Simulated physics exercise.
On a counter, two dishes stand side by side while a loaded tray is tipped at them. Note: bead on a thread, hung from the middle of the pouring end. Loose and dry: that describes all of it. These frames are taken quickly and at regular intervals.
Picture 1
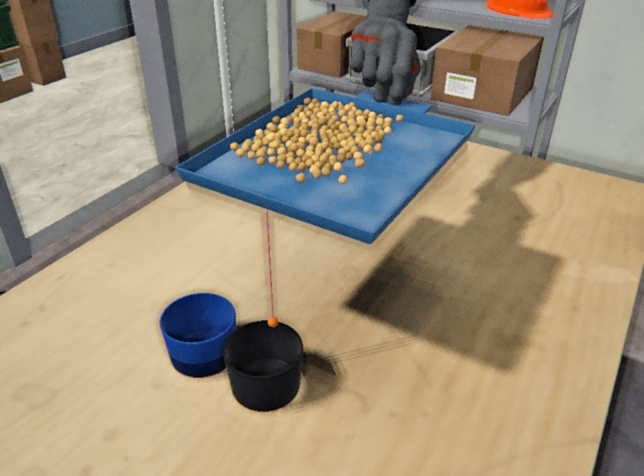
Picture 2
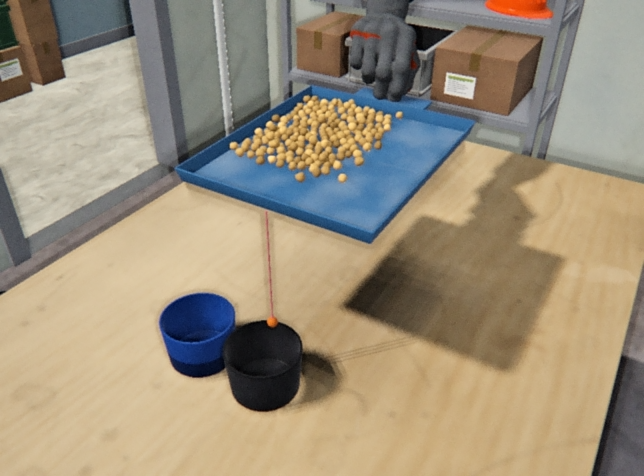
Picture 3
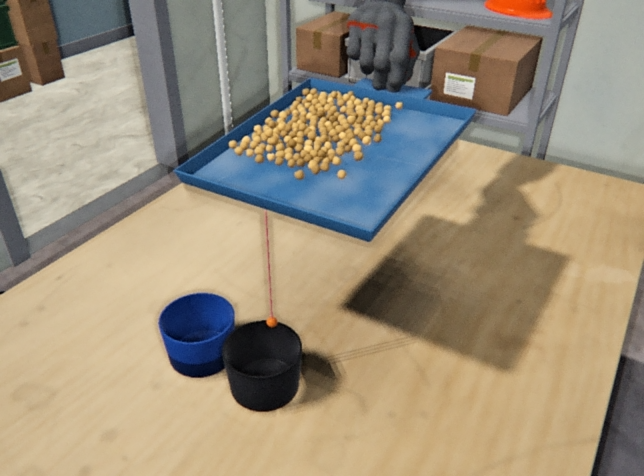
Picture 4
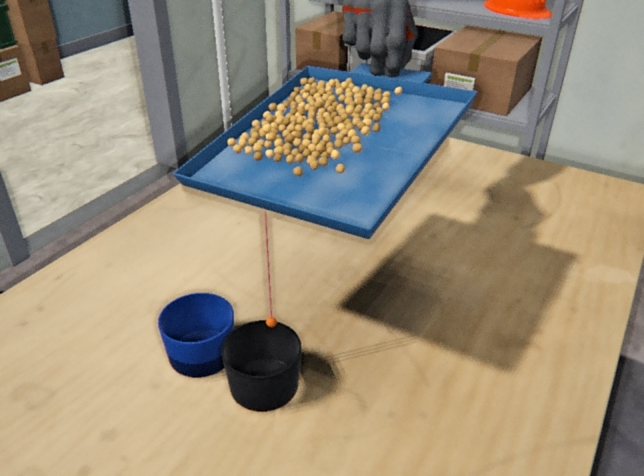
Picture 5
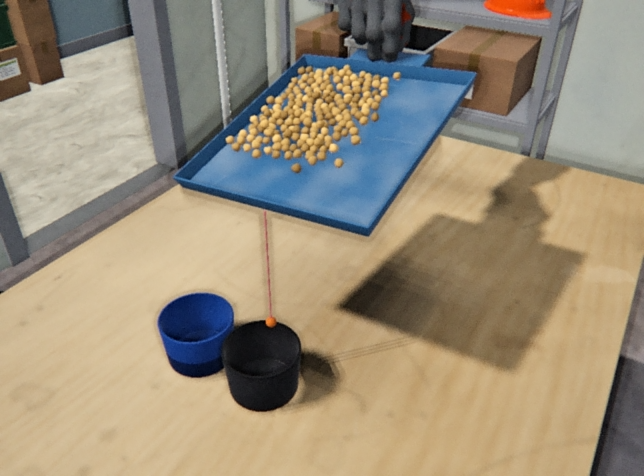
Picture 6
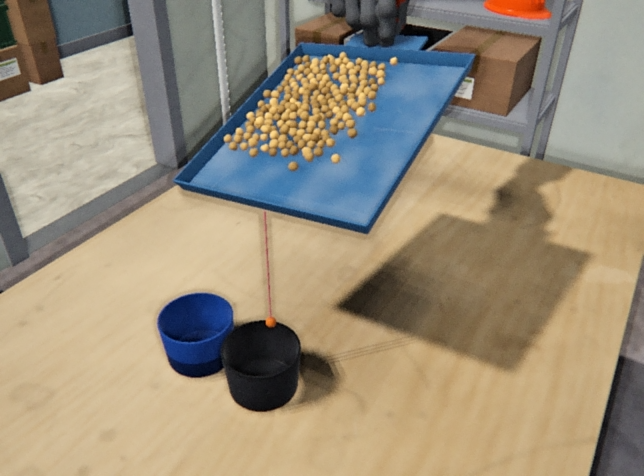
Workshop table, a dark gloved hand gradually raising the far side of a blue tray of chickpeas above blue and black dishes.
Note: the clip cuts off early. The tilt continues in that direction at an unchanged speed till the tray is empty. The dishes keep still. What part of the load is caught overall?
The dishes will keep most of it.
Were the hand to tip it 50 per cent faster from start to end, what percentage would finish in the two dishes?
That works out at about 50 percent.
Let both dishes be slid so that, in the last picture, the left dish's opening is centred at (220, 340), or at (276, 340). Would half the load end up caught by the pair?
In turn: Not half; not half.
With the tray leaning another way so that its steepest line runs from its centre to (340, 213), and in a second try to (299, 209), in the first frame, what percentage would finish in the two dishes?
Respectively close to 10 and 20 in a hundred.
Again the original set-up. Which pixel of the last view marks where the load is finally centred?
I'd place the middle at about (198, 347).
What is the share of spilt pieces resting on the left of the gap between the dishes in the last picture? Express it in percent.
Near 90 in a hundred.
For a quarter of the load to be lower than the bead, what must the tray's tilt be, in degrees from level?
Approx. reading: About 90°.
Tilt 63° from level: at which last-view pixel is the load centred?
I'd mark the middle close to (220, 166).
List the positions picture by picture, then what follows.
Corners of the pouring end at (181, 167) and (371, 230), level; middle of the load at (323, 135), dried chickpeas; left dish at (176, 355); right dish at (241, 389); bead on its thread at (273, 322), in the first picture.
Corners of the pouring end at (180, 167) and (371, 229), level; middle of the load at (323, 133), in the second picture.
Corners of the pouring end at (180, 169) and (370, 228), tipped barely, lowest at the left corner; middle of the load at (322, 128), in the third picture.
Corners of the pouring end at (179, 172) and (368, 225), tipped a little, lowest at the left corner; middle of the load at (320, 119), in the fourth picture.
Corners of the pouring end at (178, 175) and (366, 223), tipped a little, lowest at the left corner; middle of the load at (318, 111), in the fifth picture.
Corners of the pouring end at (178, 178) and (364, 221), tipped clearly, lowest at the left corner; middle of the load at (315, 103); left dish at (173, 355); right dish at (239, 389), in the sixth picture.
Soon, tray tipped steeply; most on the tray; a stray few in the left dish; a stray few outside both; a small part in the air.
A while on, tray tipped past a quarter turn; about a quarter on the tray; a stray few in the right dish; about half in the left dish; a small part outside both; about a quarter in the air.
Towards the end, tray tipped past a quarter turn; a small part in the right dish; about two thirds in the left dish; about a quarter outside both.
Finally, tray tipped past a quarter turn; a small part in the right dish; about two thirds in the left dish; about a quarter outside both.
